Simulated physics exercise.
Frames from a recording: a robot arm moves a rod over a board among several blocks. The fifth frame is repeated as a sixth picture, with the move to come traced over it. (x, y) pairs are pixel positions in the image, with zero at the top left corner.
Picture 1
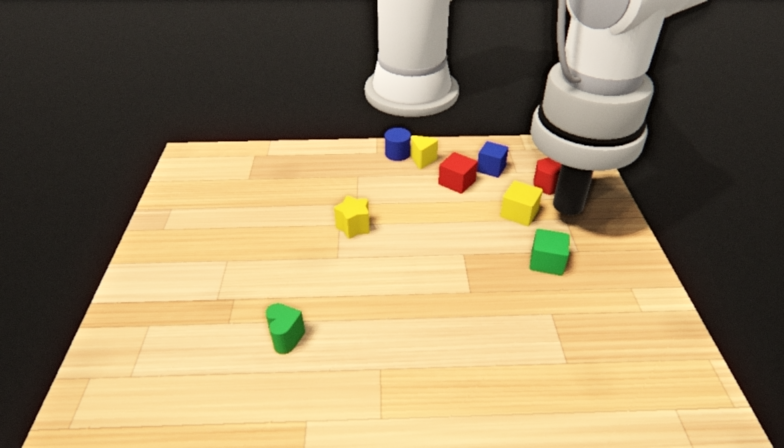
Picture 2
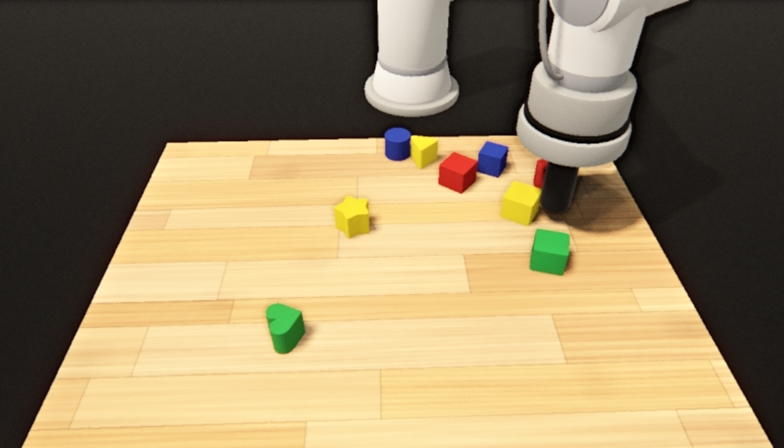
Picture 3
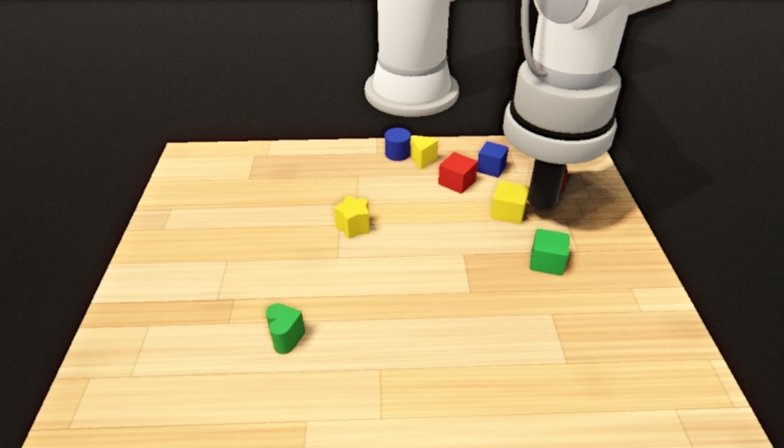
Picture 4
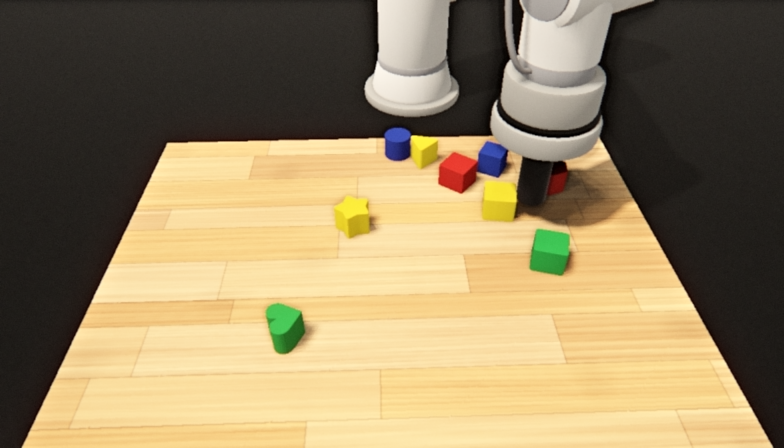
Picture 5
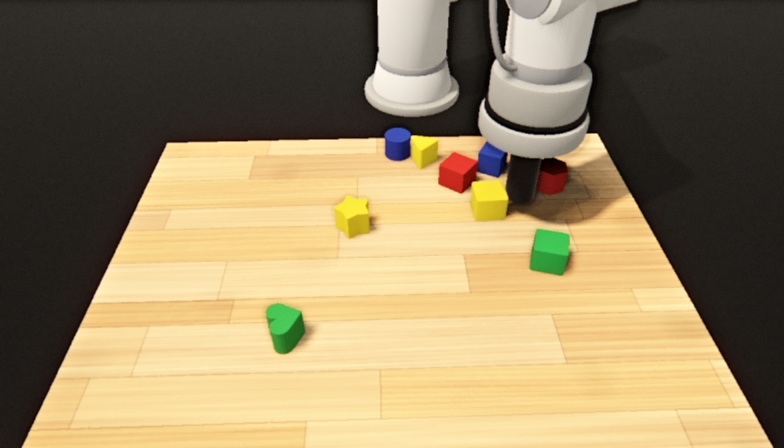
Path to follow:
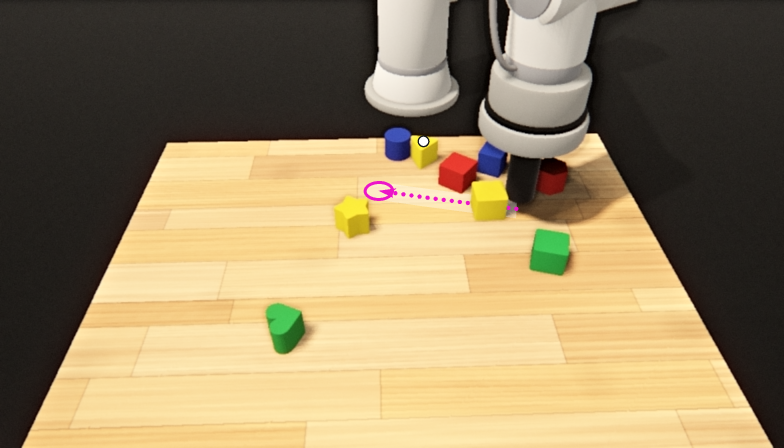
On a light wooden board against a dark background, a robot arm holds a black rod at the upper right, beside a yellow cube among several colored blocks. The rod moves left and nudges the cube a short way toward a red block, while the other blocks stay still.
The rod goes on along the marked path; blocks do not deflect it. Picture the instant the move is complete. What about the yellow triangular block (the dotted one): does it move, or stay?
Undisturbed, or as good as.
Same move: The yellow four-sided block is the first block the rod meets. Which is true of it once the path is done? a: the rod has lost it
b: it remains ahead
My answer is option a.
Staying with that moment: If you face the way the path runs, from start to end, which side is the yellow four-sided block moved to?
With start-to-end as forward, it shifts left.
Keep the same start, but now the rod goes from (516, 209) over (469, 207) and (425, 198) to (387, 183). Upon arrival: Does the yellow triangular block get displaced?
No, it doesn't check out.
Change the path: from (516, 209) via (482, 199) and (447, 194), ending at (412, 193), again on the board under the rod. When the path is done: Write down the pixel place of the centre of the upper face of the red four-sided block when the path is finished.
About (444, 157).
The drawn path runs straight from (516, 209) to (379, 191); the dot is on the yellow triangular block.
What follows on the original path. One third of the way, rod at (470, 189); yellow four-sided block at (442, 190), turned 30° anticlockwise.
Two thirds of the way, rod at (423, 183); red four-sided block at (452, 160), turned 35° clockwise; yellow four-sided block at (409, 193), turned 65° anticlockwise.
At the end, rod at (379, 177); yellow triangular block not moved; red four-sided block at (452, 160), turned 35° clockwise; yellow four-sided block at (406, 193), turned 75° anticlockwise.
